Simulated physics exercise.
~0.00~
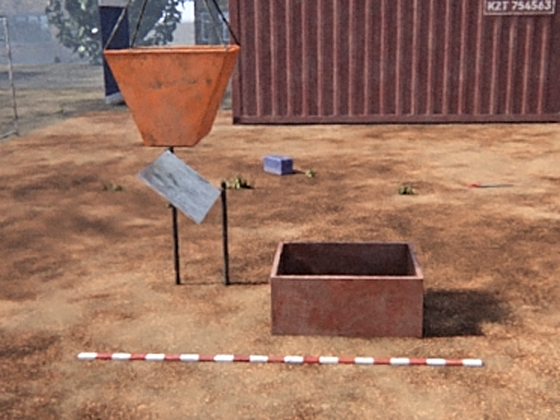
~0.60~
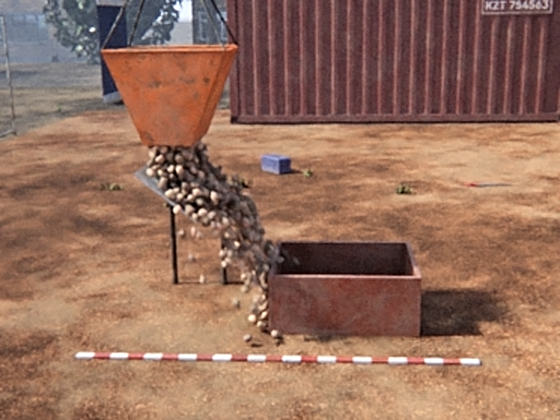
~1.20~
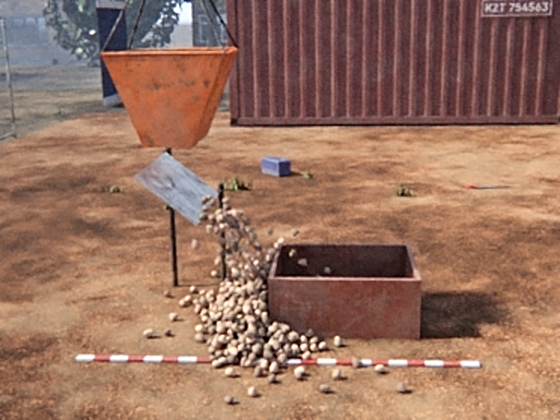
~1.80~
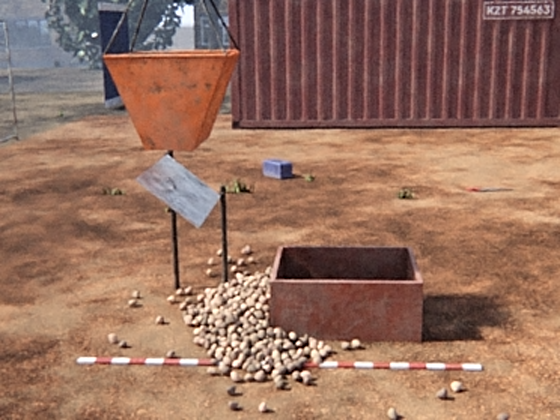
Pale round stones poured from a hanging orange skip onto a tilted steel plate and slid down to the right, but most missed the reddish-brown bin, piling up against its left side and scattering across the dirt around the striped staff.
